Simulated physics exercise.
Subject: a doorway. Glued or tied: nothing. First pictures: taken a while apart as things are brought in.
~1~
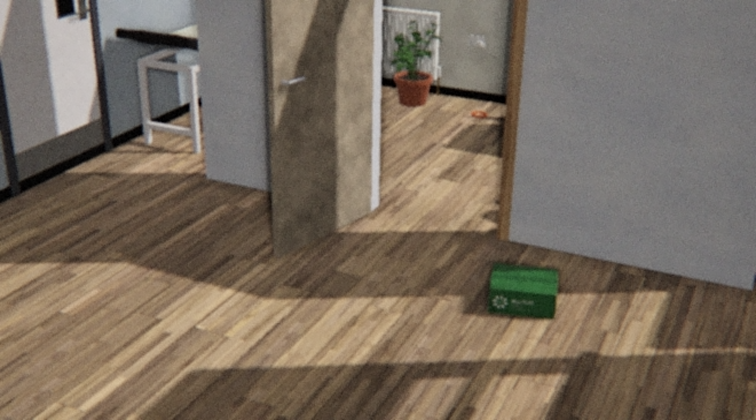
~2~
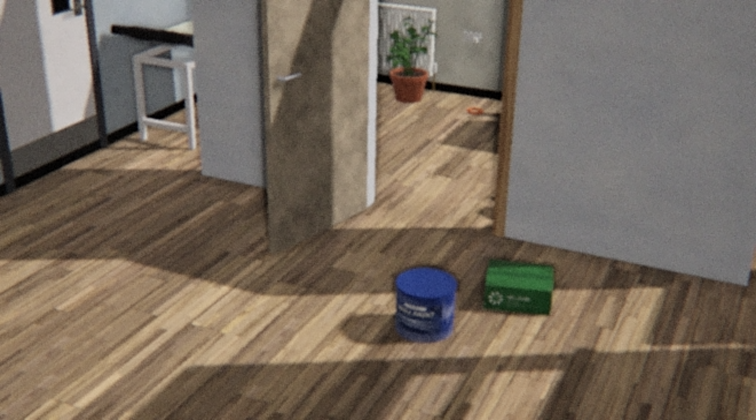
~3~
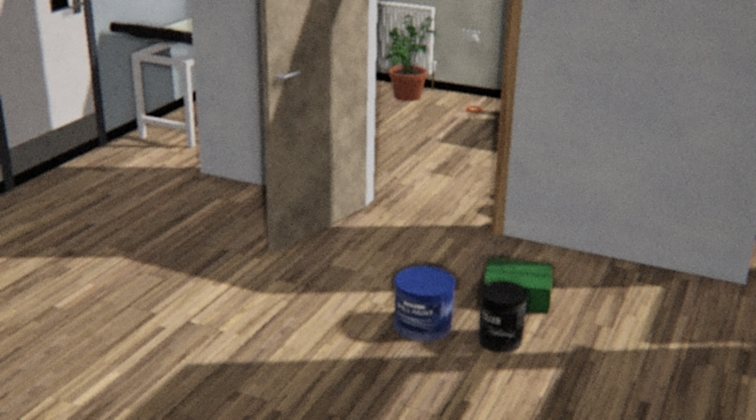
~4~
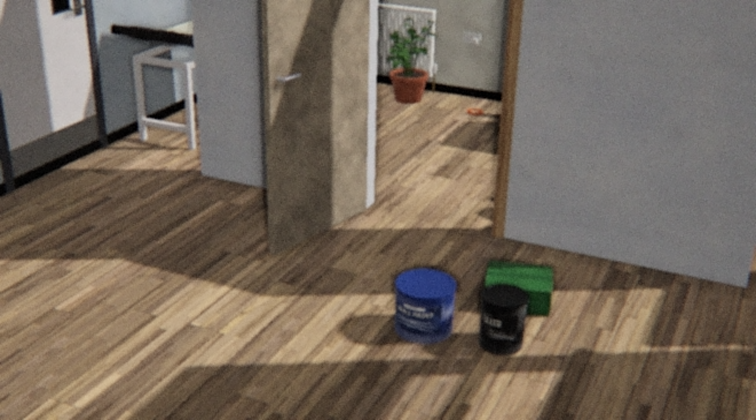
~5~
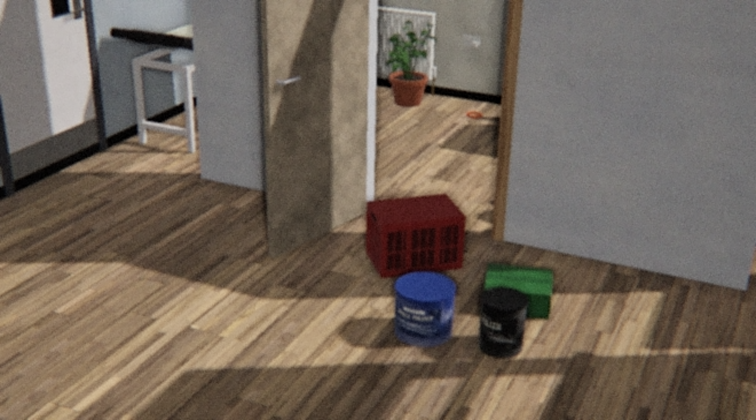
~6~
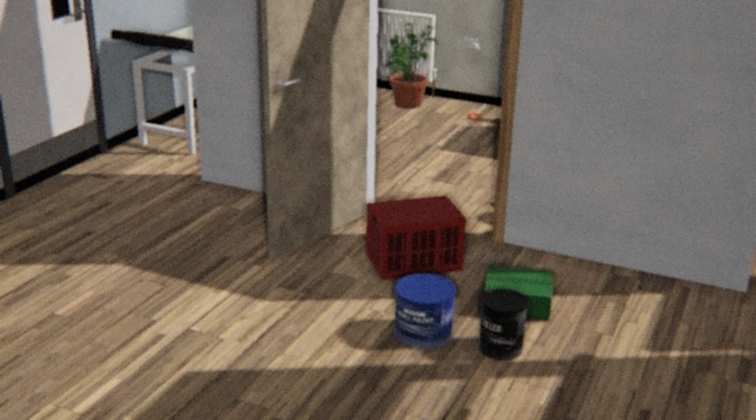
Door standing wide open and still as a blue pail, a black pail and a red crate appear beside a green box.
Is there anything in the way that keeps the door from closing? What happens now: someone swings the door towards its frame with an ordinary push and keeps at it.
Yes, looks like the door gets held up short of the frame.
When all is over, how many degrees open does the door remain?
Roughly 65°.
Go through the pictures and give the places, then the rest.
In the first picture, door wide open and still; green box (523, 291).
In the second picture, door wide open and still; blue pail (425, 305); green box (519, 287).
In the third picture, door wide open and still; black pail (502, 317); blue pail (424, 303).
In the fourth picture, door wide open and still; green box (518, 288); black pail (503, 320).
In the fifth picture, door wide open and still; blue pail (424, 309); green box (518, 291).
In the sixth picture, door wide open and still; red chest (415, 237); black pail (503, 325).
Then, 0.40 s on from there, open by 96°.
Then, 0.70 s on from there, open by 82°.
Then, 1.00 s on from there, open by 66°.
In the end, open by 65°; all 4 unmoved. At the end, from the last picture's camera, red chest near (417, 237).
